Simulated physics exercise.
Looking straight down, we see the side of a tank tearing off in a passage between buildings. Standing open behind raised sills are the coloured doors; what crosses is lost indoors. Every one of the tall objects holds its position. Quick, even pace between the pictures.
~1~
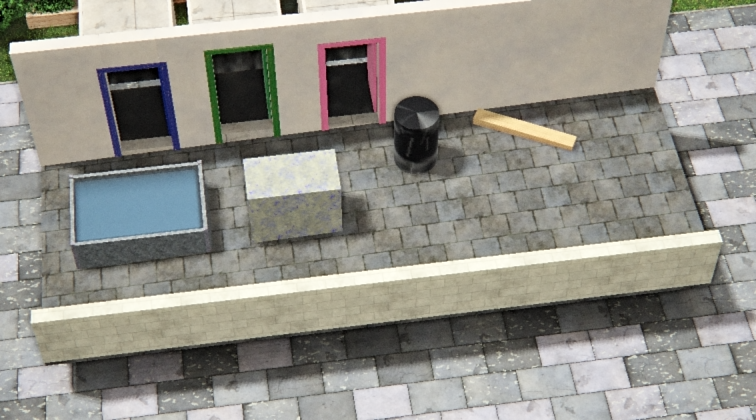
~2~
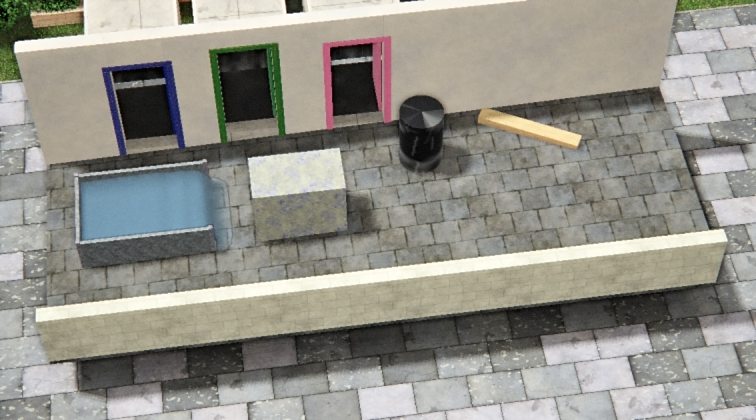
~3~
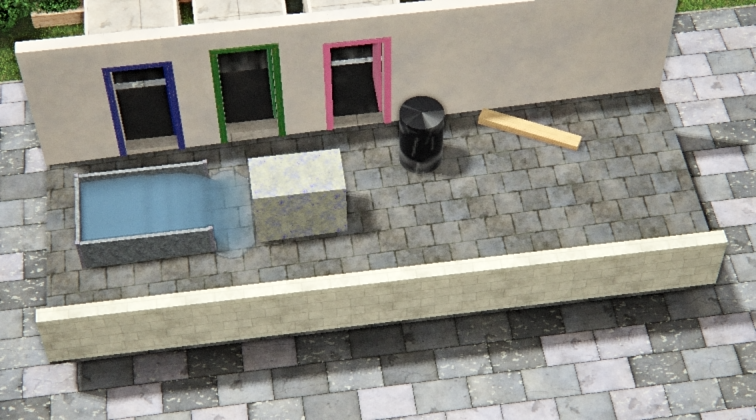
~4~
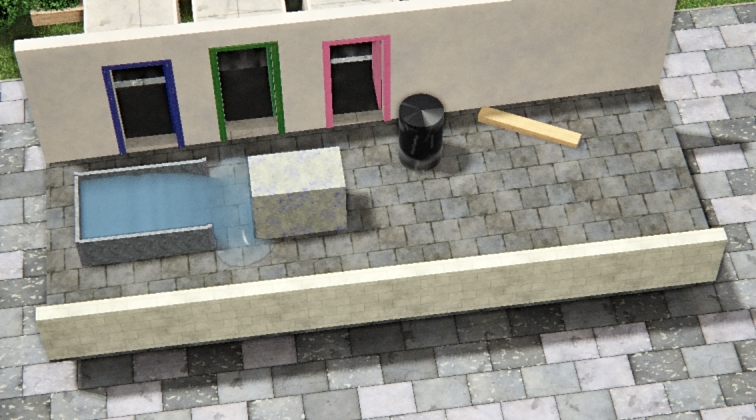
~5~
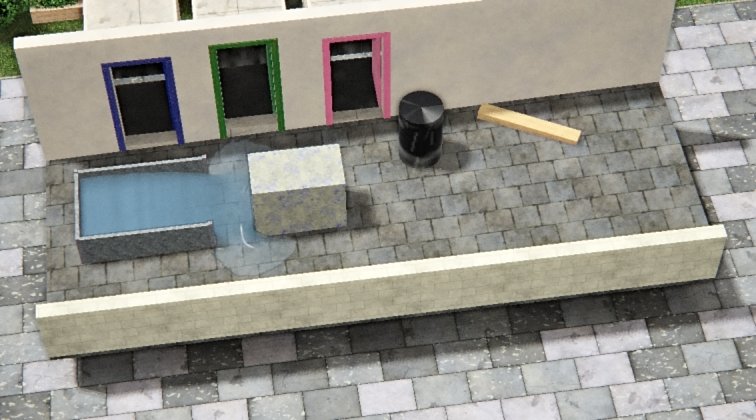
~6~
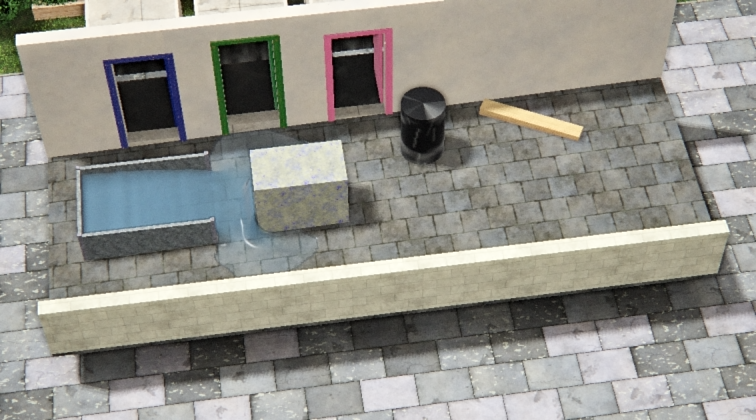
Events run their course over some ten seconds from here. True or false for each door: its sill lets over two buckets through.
The green door false; the pink door true; the blue door false.
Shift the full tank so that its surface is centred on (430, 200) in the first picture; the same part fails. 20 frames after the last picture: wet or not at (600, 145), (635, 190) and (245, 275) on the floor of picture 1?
In that order: Wet, covered, free of water.
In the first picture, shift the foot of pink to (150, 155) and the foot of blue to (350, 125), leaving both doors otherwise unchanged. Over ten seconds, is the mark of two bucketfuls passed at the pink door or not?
Pink: Comes in low.
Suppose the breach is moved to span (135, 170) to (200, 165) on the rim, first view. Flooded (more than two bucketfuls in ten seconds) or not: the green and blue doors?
The green door comes in lower, while the blue door ends up above.
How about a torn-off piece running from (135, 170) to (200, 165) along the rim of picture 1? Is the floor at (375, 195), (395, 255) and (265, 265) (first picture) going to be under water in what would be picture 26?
Taking the three spots as listed, they end up inundated, spared and spared.
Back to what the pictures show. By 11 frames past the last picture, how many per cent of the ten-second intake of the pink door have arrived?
Approximately 15 in a hundred, I reckon.
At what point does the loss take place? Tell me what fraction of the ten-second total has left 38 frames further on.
My reading is near 50 per cent.
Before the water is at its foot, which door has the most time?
My answer is the blue-painted one.
A moment on, water covers 20 % of the floor; the green door wet at the sill, nothing in, the pink door not reached, the blue door not reached.
Next, water covers 30 % of the floor; the green door wet at the sill, nothing in, the pink door under two buckets in, the blue door not reached.
Then, water covers 55 % of the floor; the green door under two buckets in, the pink door under two buckets in, the blue door wet at the sill, nothing in.
Later, water covers 70 % of the floor; the green door under two buckets in, the pink door over two buckets in, the blue door wet at the sill, nothing in.
In the end, water covers 65 % of the floor; the green door under two buckets in, the pink door over two buckets in, the blue door wet at the sill, nothing in.
